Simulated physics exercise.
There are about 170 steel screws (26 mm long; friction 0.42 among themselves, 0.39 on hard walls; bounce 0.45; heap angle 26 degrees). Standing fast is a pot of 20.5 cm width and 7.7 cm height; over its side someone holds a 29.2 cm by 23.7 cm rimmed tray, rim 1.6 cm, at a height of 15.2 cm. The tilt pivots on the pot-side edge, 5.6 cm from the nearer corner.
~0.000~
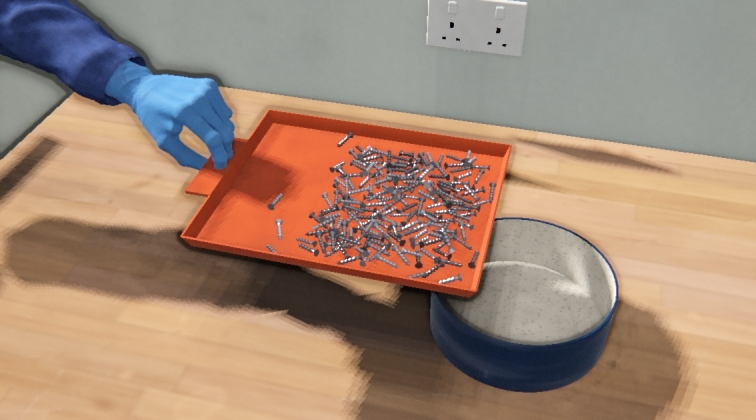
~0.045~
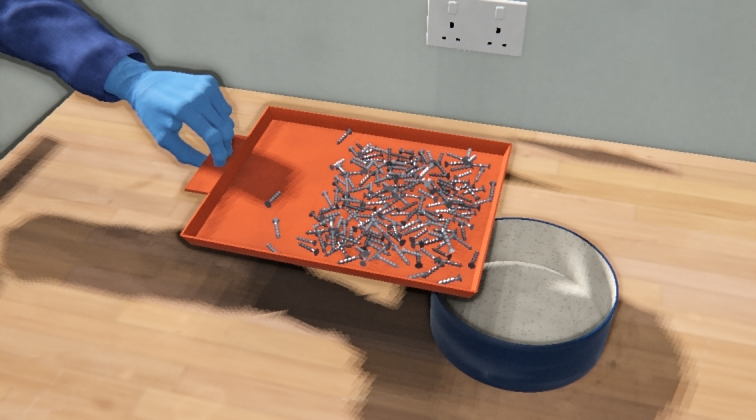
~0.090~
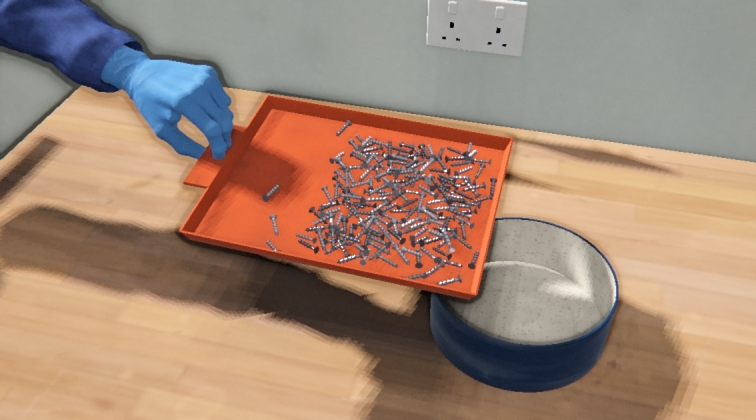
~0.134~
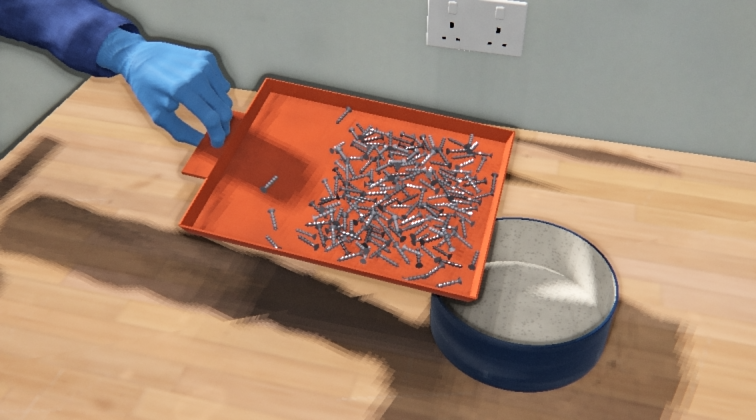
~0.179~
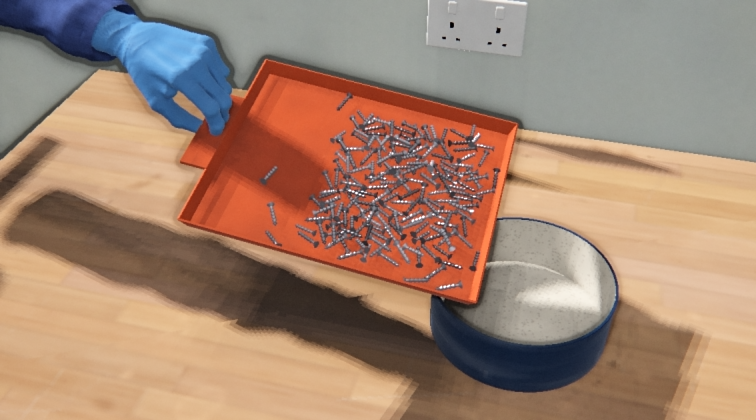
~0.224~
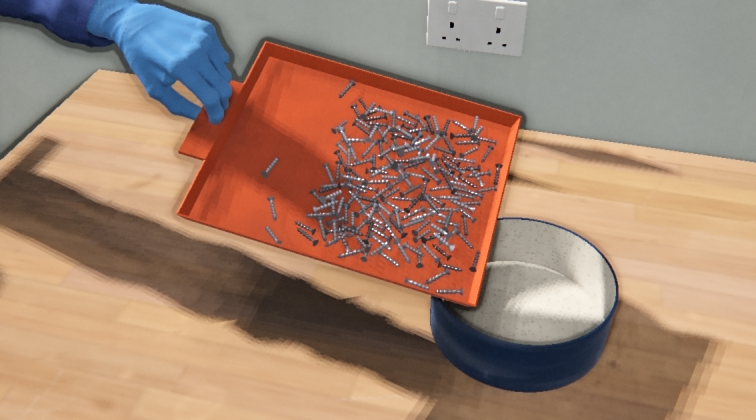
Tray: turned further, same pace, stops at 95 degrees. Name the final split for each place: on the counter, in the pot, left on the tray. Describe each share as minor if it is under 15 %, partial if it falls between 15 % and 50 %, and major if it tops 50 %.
Counter - major; pot - minor; tray - minor.
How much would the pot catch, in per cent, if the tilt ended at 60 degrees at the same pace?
0 percent.
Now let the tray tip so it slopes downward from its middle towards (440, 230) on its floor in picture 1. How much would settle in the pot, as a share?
70 %.
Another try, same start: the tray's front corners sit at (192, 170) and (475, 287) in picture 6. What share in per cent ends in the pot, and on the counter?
Pot 85; counter 15.
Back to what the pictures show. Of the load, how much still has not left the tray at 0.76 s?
Of the load, some 15 percent.
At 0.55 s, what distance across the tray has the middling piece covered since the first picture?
I'd say close to 8 centimetres.
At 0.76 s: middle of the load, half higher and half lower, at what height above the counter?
Median height: Approx. 4 cm.
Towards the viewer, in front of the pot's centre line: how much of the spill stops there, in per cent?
About 100 percent of the spill.
After 0.55 s, tilt 57 degrees; the tray holds 100 %, the pot 0 %.
After 0.76 s, tilt 81 degrees; the tray holds 15 %, the pot 0 %.
Then, at 1.09 s, tilt 95 degrees; the tray holds 0 %, the pot 0 %.
At rest (1.8 s), counter 100 %, pot 0 %, tray 0 %.
